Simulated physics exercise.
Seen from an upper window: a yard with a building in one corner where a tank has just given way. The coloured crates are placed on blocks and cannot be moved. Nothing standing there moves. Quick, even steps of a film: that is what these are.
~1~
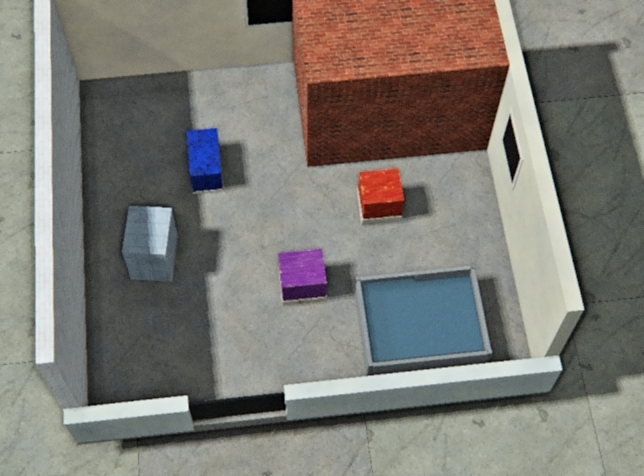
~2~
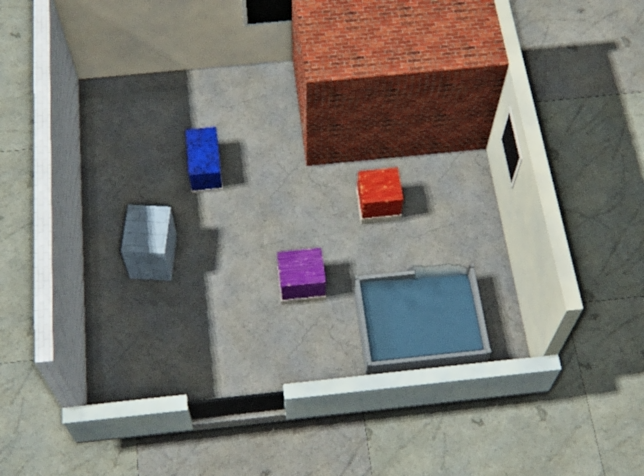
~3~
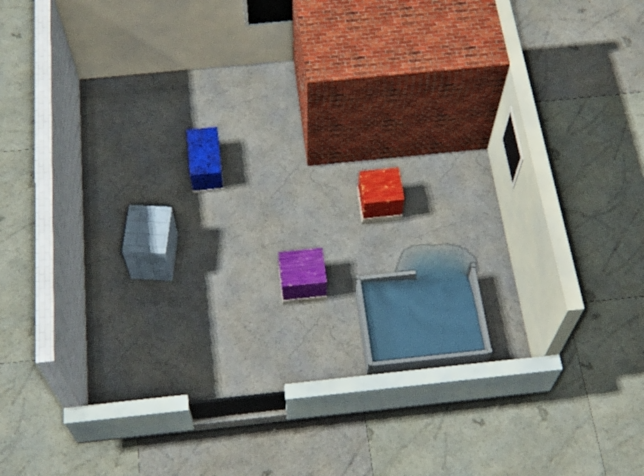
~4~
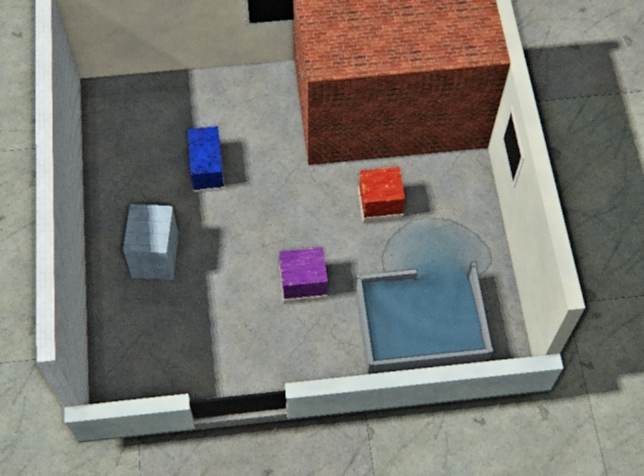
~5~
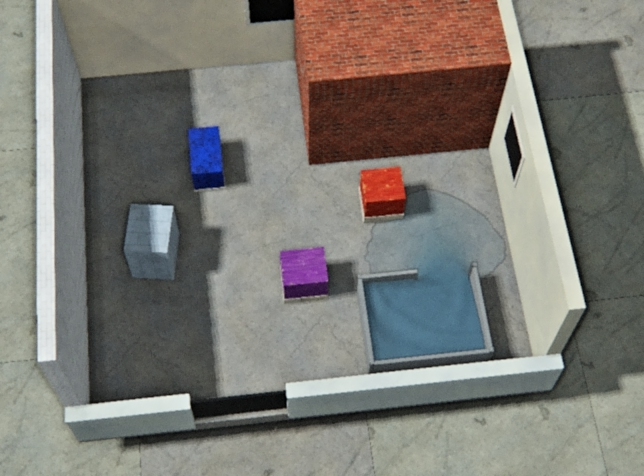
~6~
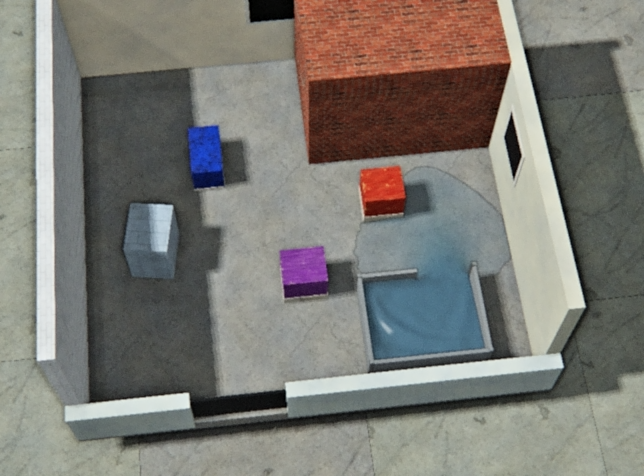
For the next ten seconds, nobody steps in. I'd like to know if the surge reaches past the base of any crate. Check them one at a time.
In order: The red crate has water on it afterwards. The blue crate has water on it afterwards. The purple crate has no water on it afterwards.
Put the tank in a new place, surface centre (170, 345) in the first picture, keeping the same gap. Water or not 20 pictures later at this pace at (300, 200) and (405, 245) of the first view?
Taking the spots in order: Swamped, bare.
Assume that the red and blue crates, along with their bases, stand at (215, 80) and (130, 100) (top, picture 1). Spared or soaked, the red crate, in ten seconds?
The red crate escapes it.
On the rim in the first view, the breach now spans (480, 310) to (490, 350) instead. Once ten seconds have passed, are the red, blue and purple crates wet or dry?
In that case the red crate is never flooded, the blue crate is flooded and the purple crate is never flooded.
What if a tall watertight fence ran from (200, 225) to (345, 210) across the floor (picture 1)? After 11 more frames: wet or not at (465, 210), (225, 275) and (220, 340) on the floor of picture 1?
One by one: Soaked, spared, spared.
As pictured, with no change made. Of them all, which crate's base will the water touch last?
That one's the blue crate.
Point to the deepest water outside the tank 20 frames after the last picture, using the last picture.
Pointing at (428, 214).
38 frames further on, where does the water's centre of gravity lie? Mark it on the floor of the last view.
The water's centre sits above (381, 260).
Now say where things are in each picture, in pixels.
In the first frame, still water in the water tank at (422, 317).
In the second frame, the front is at a hidden place, out from the gap on the water tank's far side.
In the third frame, the front is at (413, 251), out from the gap on the water tank's far side.
In the fourth frame, the front is at (416, 225), out from the gap on the water tank's far side.
In the fifth frame, the front is at (425, 193), out from the gap on the water tank's far side.
In the sixth frame, water pours out on the water tank's far side and has run to (428, 172).
A moment on, water covers 15 % of the floor; the red crate water round its plinth, the blue crate not reached, the purple crate not reached.
Next, water covers 20 % of the floor; the red crate water round its plinth, the blue crate not reached, the purple crate water round its plinth.
Then, water covers 30 % of the floor; the red crate water round its plinth, the blue crate water round its plinth, the purple crate water round its plinth.
Later, water covers 55 % of the floor; the red crate water round its plinth, the blue crate water round its plinth, the purple crate water round its plinth.
In the end, water covers 75 % of the floor; the red crate was topped, the blue crate was topped, the purple crate stayed above the water.
